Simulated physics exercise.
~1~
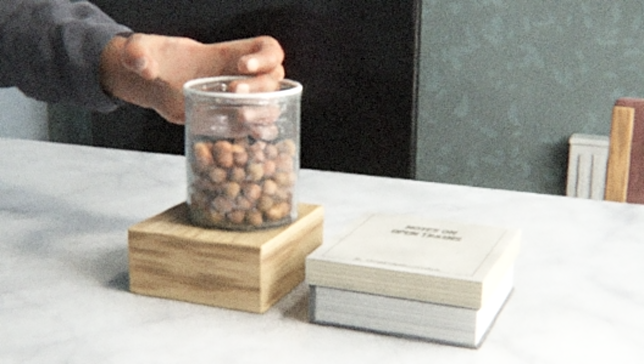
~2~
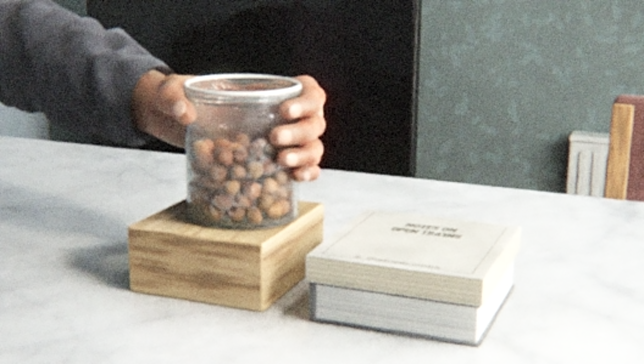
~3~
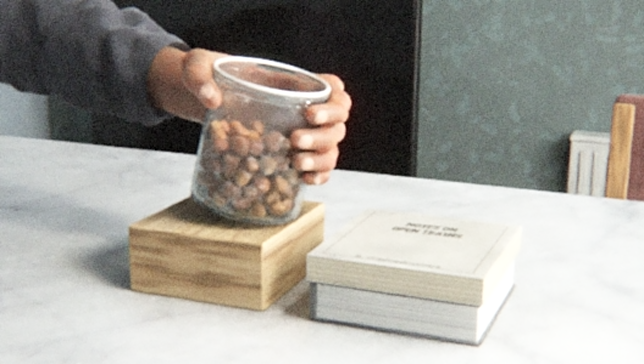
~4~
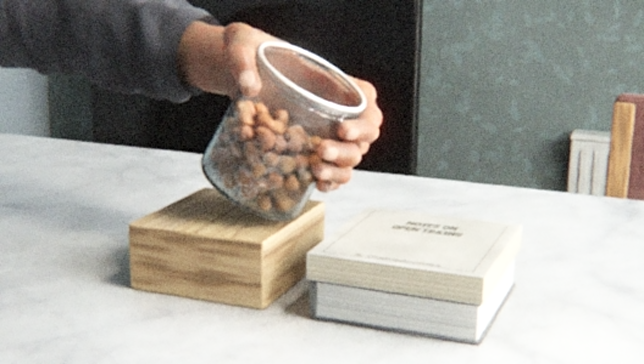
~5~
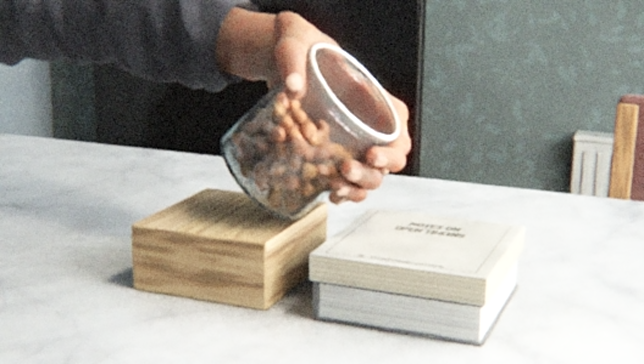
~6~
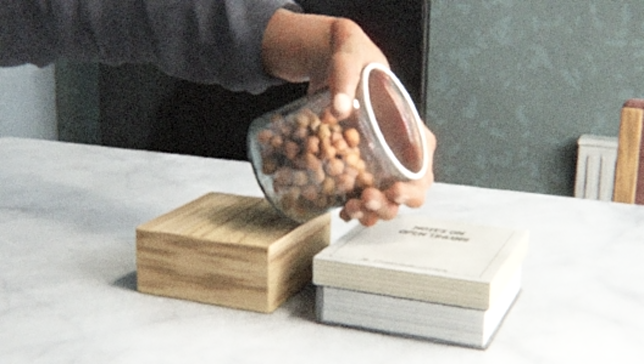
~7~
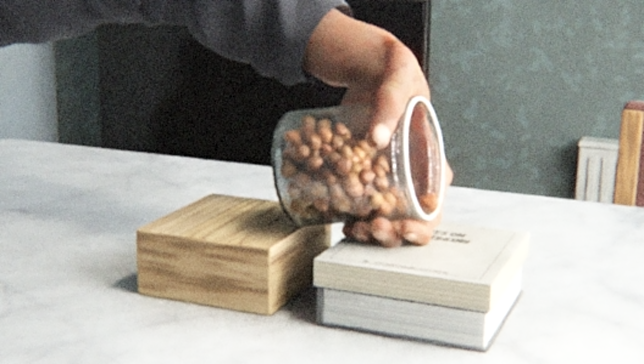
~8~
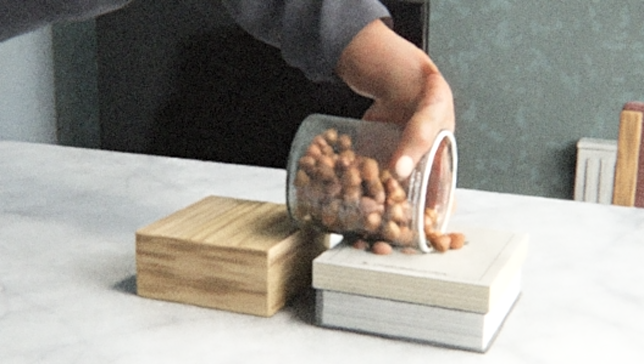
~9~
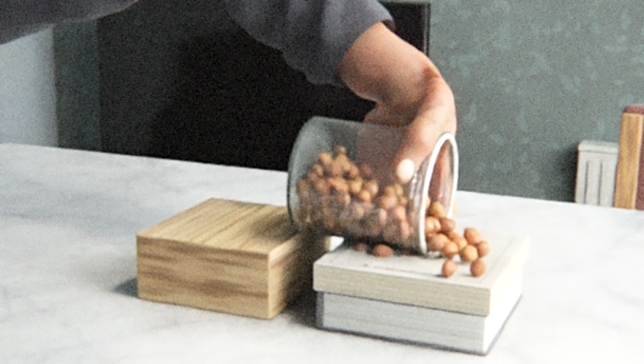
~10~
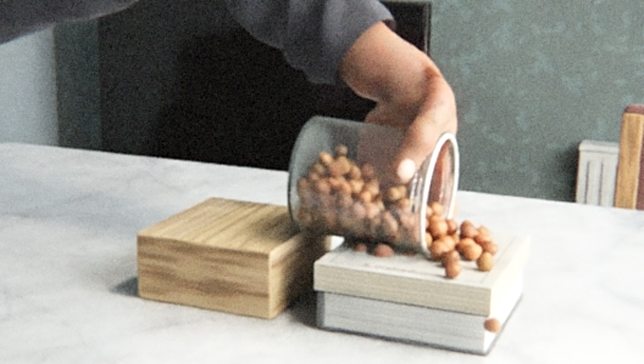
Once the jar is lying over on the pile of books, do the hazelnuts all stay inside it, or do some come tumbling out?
Some come tumbling out. A small part of the hazelnuts rolls from the mouth of the jar onto the top book, while most are still inside.
